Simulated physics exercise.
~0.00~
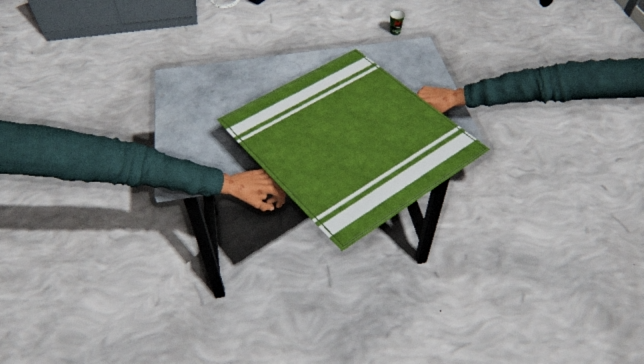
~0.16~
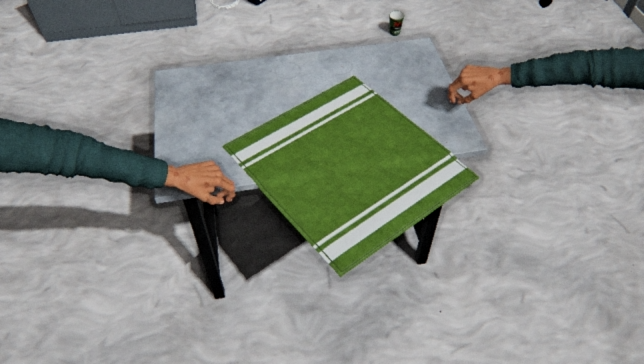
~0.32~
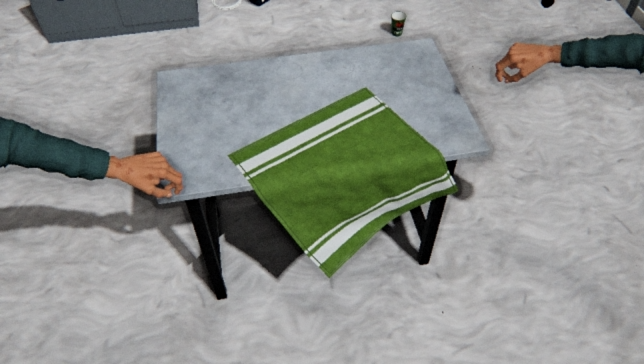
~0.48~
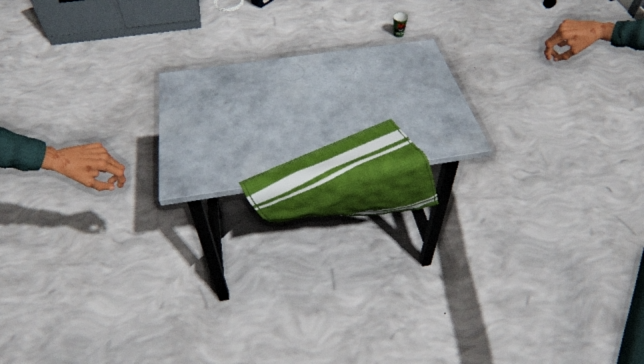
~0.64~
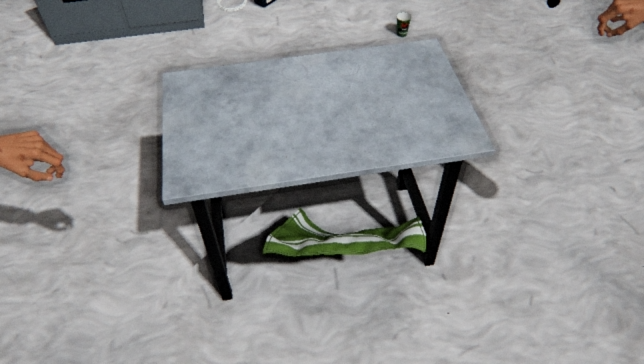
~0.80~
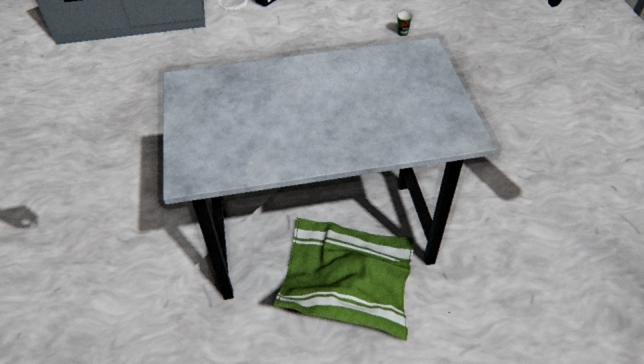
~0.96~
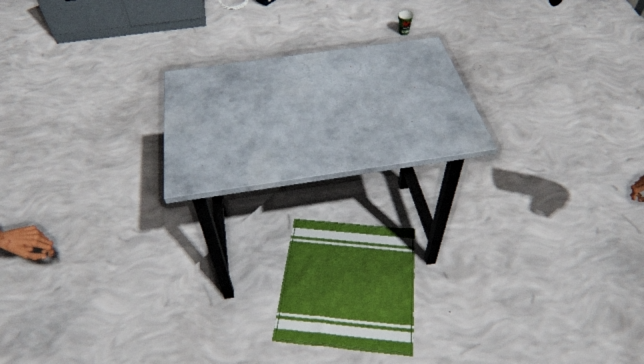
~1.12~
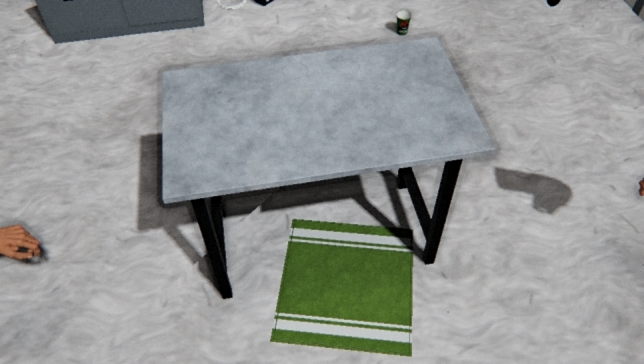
A green hand towel with white stripes is held out flat by two hands in dark teal sleeves above a grey side table with black legs. The hands let go and draw apart to the left and right as the towel settles partly over the table's near edge. Its overhanging part droops and pulls the rest steadily toward the viewer. The towel slips off the top completely and drops in a crumpled bunch. It then spreads out on the pale floor, ending flat and still just in front of the bare tabletop.
